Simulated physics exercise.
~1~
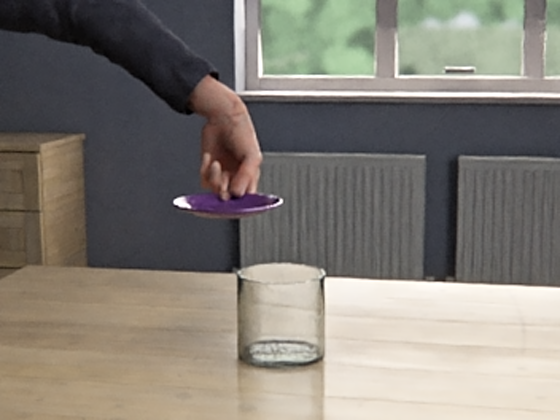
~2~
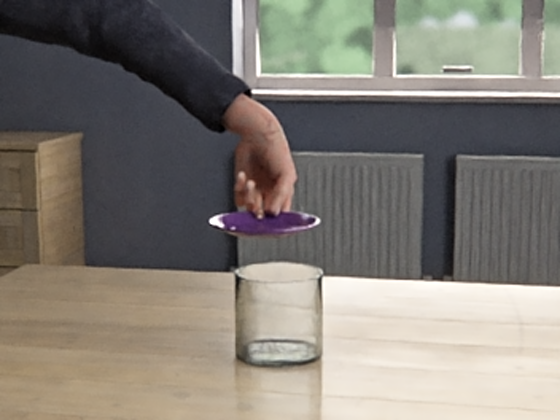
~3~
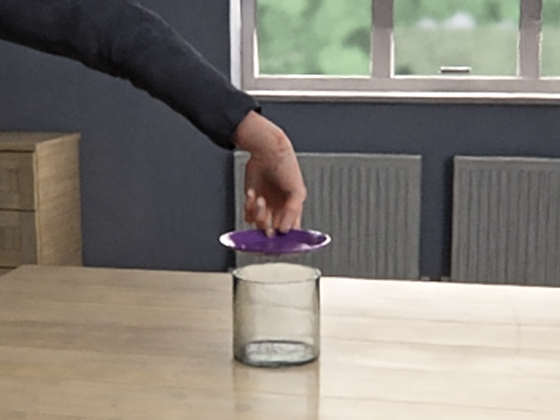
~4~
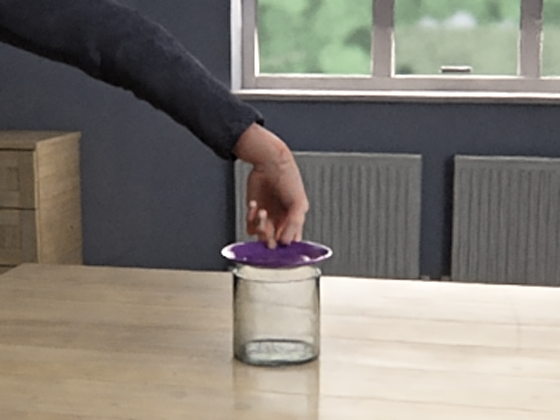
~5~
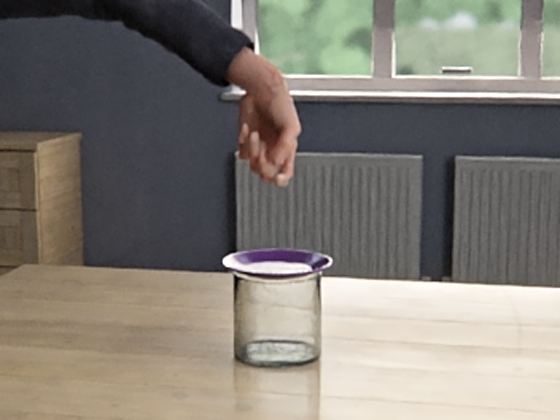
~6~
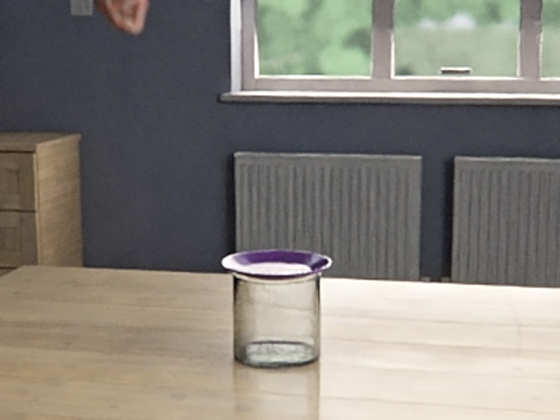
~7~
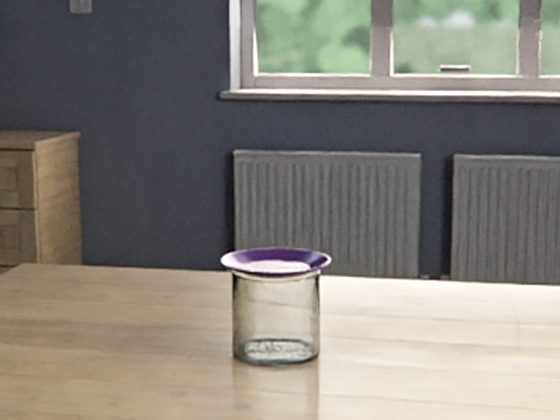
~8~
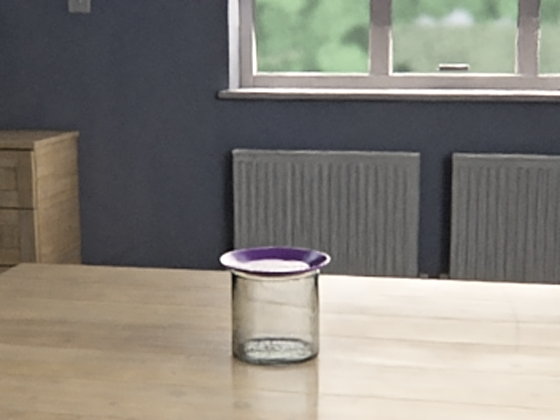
We see a hand holding a purple plate above an empty glass on a wooden table, moving it right and lowering it onto the rim. The hand lets go and withdraws up and to the left, leaving the plate resting across the glass's opening.
